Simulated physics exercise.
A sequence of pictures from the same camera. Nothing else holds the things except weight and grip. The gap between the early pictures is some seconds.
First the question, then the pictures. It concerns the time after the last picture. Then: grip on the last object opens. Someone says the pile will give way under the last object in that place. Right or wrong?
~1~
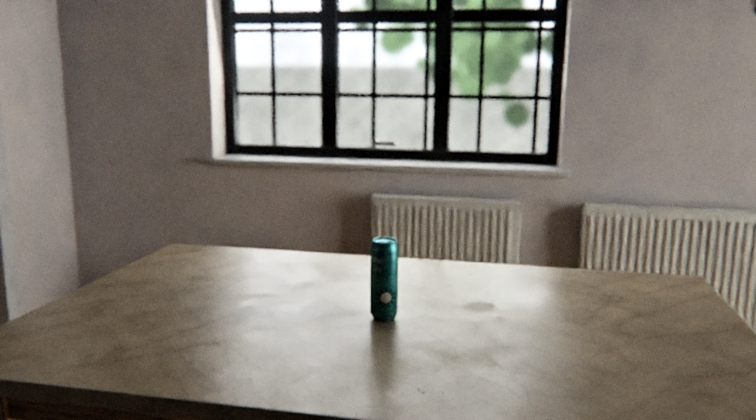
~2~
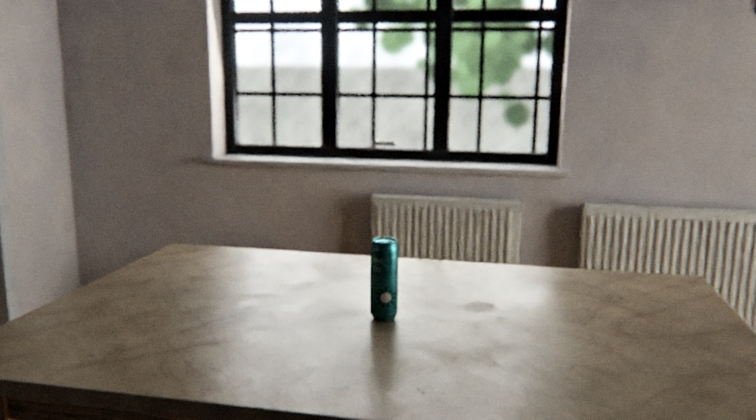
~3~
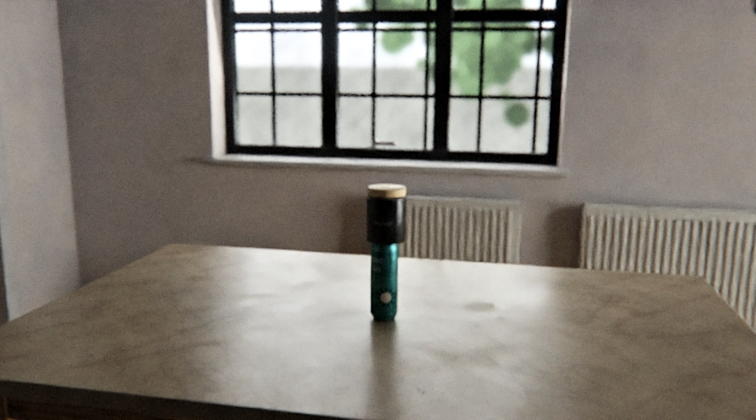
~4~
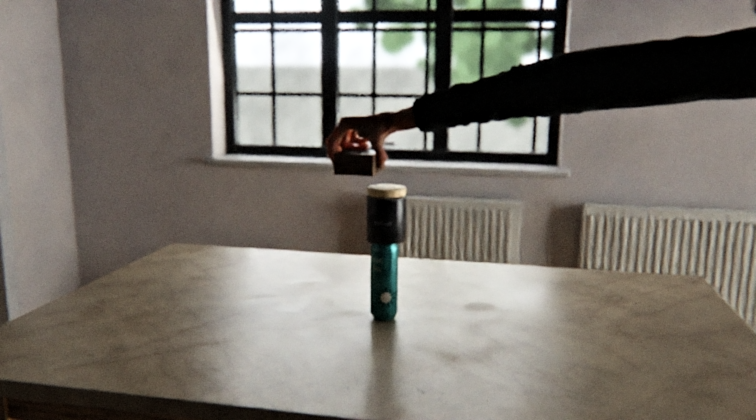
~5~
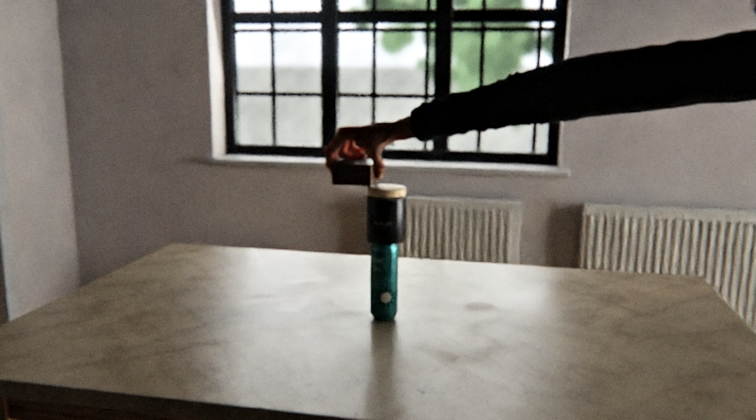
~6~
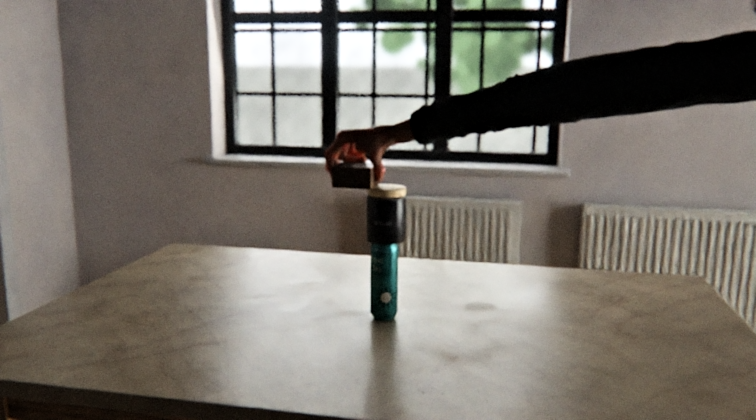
Right, it gives way.
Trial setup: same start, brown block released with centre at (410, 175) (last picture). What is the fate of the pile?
After that, the pile falls over.
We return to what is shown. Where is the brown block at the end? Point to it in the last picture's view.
Look near (317, 303) in the final picture.
Then, 0.30 s later than the last frame, brown block now fallen.
Then, 0.60 s later than the last frame, things are still on the move.
When it is over, fallen, brown block; the other 2 as before. End places, in pixels of the last picture, brown block near (317, 303). The pile loses its balance.
